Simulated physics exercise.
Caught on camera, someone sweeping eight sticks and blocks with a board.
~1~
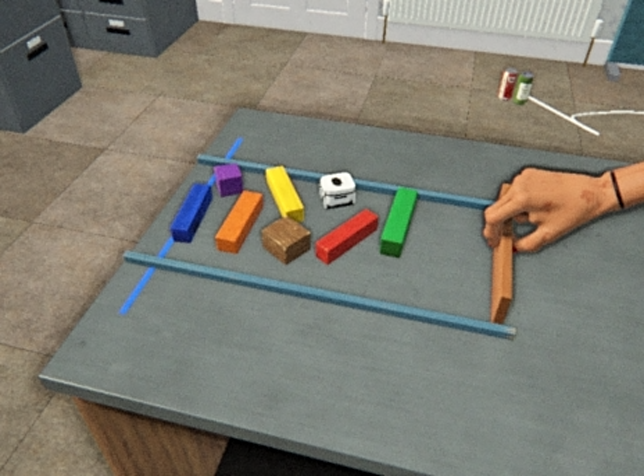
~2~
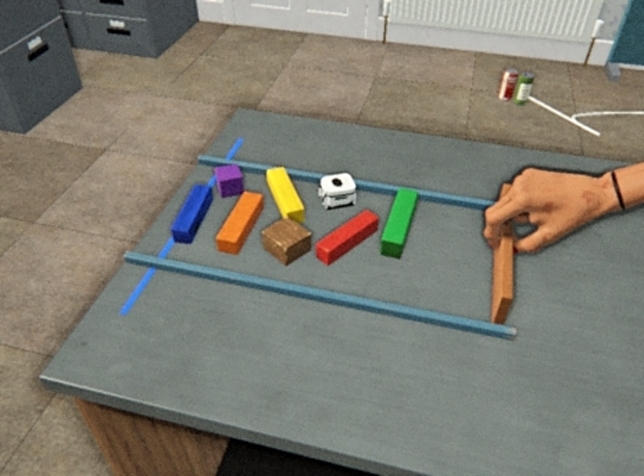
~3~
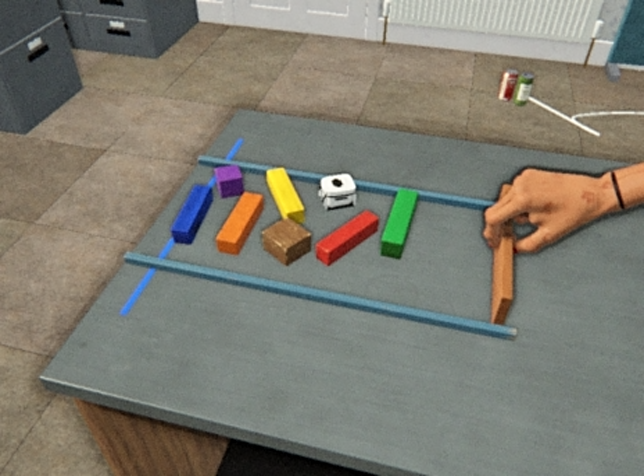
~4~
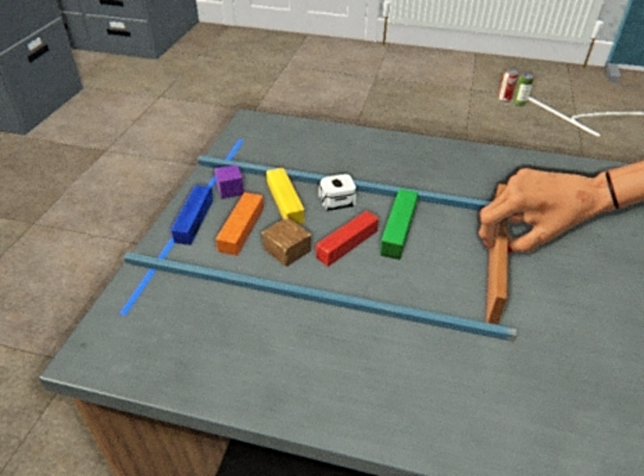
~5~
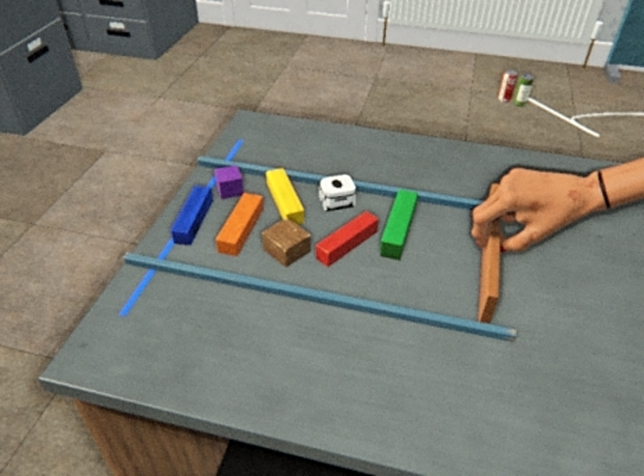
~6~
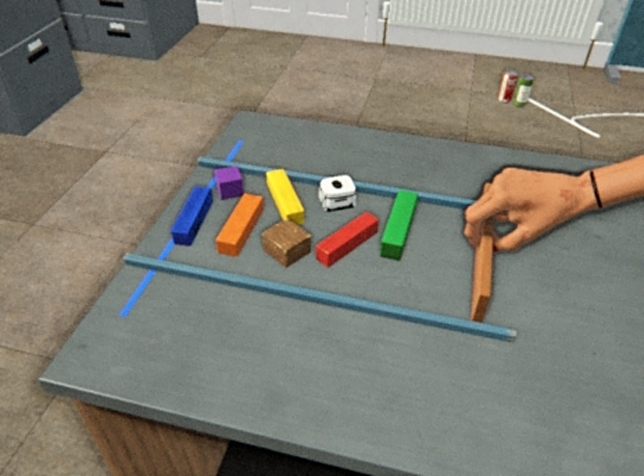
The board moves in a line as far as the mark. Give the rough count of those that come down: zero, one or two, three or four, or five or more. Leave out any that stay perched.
Here the number that fall off is five or more.
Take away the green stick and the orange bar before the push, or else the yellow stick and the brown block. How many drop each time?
Fallen: 4, and 4 in the other try.
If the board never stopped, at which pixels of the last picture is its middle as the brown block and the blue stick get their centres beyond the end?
Near (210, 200) and (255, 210).
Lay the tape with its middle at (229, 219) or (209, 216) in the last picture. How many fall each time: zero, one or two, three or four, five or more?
In that order: Either three or four; either three or four.
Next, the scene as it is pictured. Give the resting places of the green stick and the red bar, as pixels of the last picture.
The green stick at (194, 189), the red bar at (159, 209).
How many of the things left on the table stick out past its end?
That would be 1.
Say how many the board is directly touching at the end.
It touches 1.
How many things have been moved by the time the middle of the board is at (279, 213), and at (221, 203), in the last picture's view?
At the one place 8, at the other 8.
Soon after, none off yet; blue stick at rest near (193, 215); purple block at rest near (229, 183); orange bar at rest near (241, 224).
After that, none off yet; blue stick at rest near (193, 215); purple block at rest near (229, 183); orange bar displaced a little near (223, 222).
And then, one off so far; blue stick on its side near (142, 243); purple block displaced well along near (176, 176); orange bar displaced about its own width near (154, 213).
In the end, the number that fall off is five or more; gone, white case, brown block, yellow stick, orange bar, purple block and blue stick.
